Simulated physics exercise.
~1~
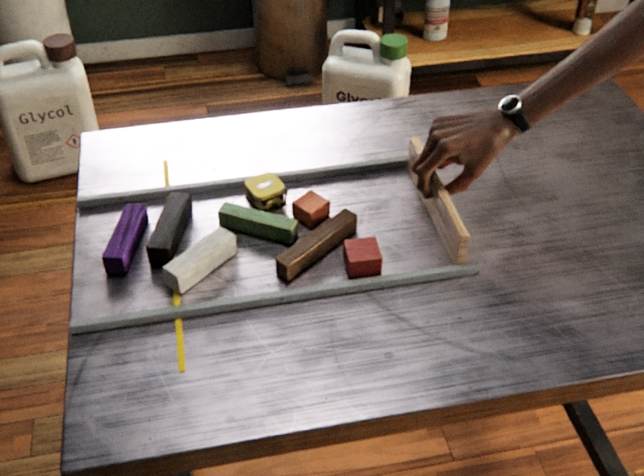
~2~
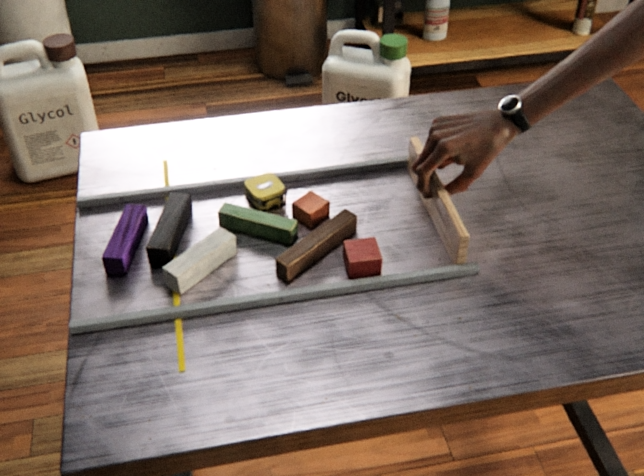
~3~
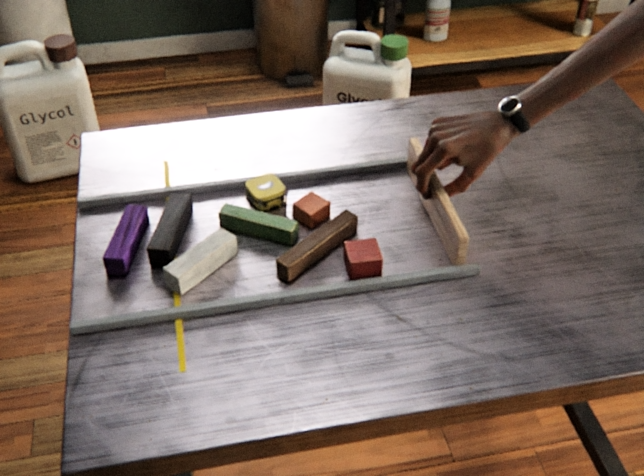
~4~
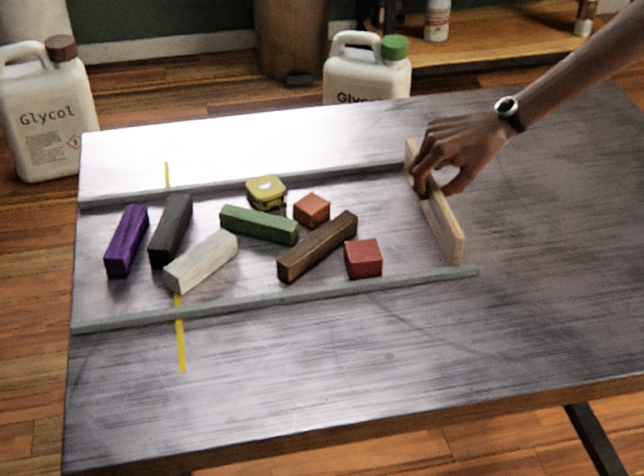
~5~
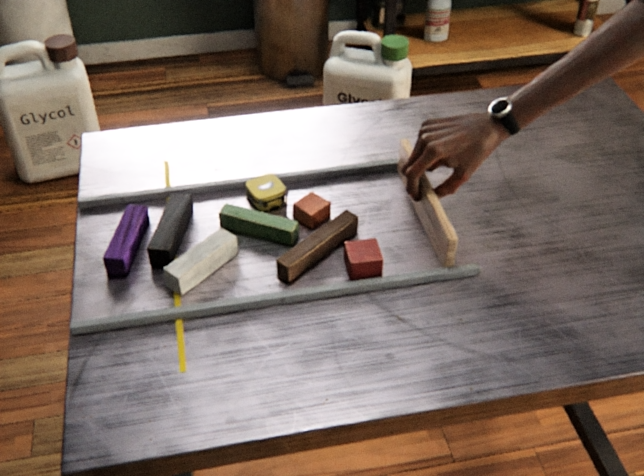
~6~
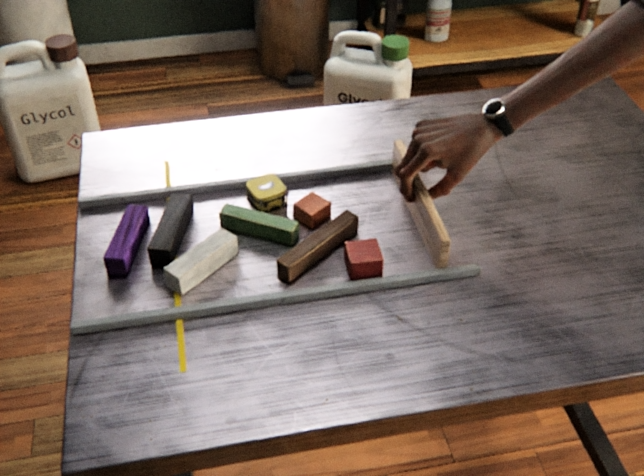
On a dark, scuffed tabletop above a wooden floor, seen from above at an angle by a still camera, two grey rails run across. Between them lie purple, black, white, green and brown sticks, orange and red blocks and a small yellow object, with yellow tape at left and jugs behind. A hand wearing a watch slides an upright wooden board slightly left, while the pieces stay still.
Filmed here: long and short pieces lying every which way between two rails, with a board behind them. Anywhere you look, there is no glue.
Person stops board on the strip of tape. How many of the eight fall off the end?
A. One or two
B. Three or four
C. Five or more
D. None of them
D, none of them.
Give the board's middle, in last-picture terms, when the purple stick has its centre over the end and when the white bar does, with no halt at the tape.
Roughly (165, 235); for the second one, roughly (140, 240).
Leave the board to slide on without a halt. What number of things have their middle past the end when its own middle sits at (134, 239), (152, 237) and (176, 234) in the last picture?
By position: 3 / 1 / 0.
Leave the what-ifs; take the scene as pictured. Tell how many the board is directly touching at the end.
It is in contact with 4.
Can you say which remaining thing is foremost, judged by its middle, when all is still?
Result: The purple stick.
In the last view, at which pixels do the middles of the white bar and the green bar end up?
First (109, 280), then (131, 227).
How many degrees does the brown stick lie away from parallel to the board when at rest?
Some 35 degrees.
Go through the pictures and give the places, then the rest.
The first frame shows purple stick (126, 238); black bar (171, 228); white bar (201, 260); board (435, 198); tape (173, 250).
The second frame shows black bar (171, 228); yellow case (265, 193).
The third frame shows white bar (202, 261); red block (363, 259).
The fourth frame shows purple stick (127, 239); brown stick (318, 244).
The fifth frame shows black bar (172, 228); orange block (312, 210).
The sixth frame shows purple stick (128, 239); black bar (172, 228); white bar (202, 261); board (419, 202); tape (174, 250).
Early on, none off yet; purple stick at rest near (128, 239); black bar at rest near (172, 228); white bar at rest near (202, 261).
A while later, none off yet; purple stick at rest near (126, 239); black bar travelled a little near (159, 227); white bar travelled a little near (189, 264).
Finally, the number that fall off is zero.
